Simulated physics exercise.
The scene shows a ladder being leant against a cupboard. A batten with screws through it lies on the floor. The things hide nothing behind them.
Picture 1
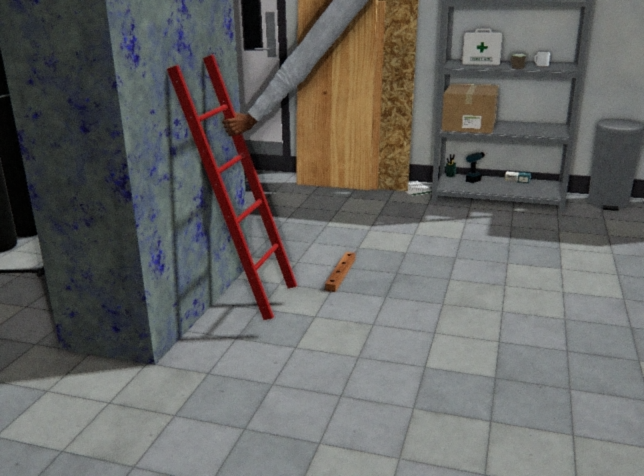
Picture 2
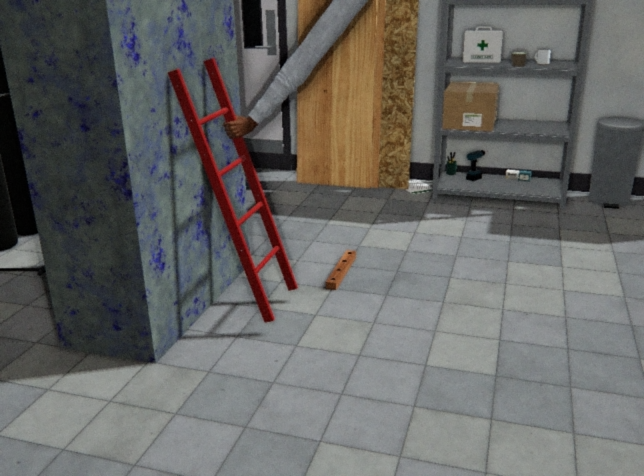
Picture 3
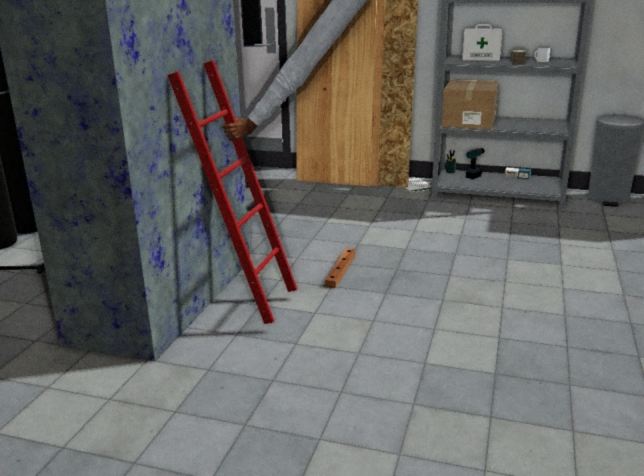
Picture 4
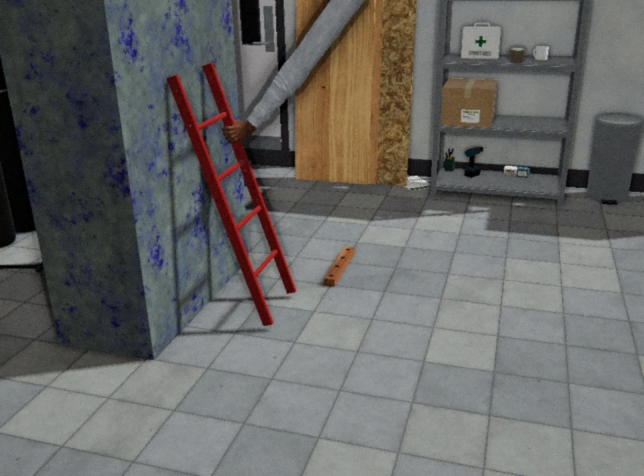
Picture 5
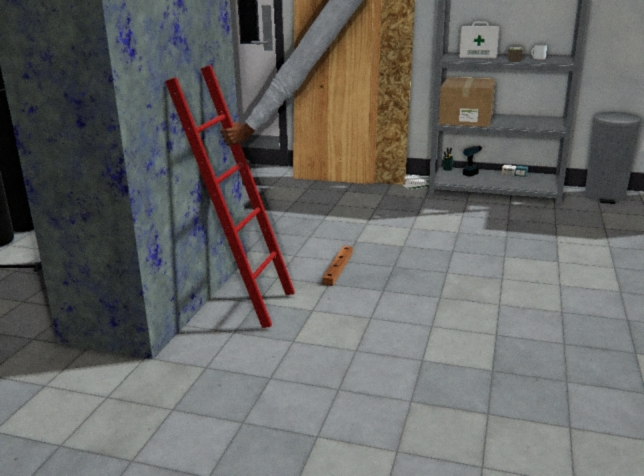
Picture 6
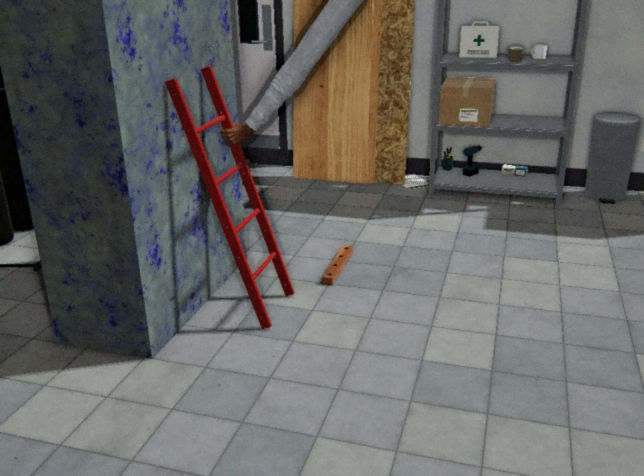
A hand in a grey sleeve holding a red ladder against a blue-mottled block, barely shifting it, near an orange strip on tiles.
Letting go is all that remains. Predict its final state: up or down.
Final state: Up.
Then, 0.72 s on from there, red ladder at rest near (236, 199).
In the end, the red ladder holds its place, near (236, 198).
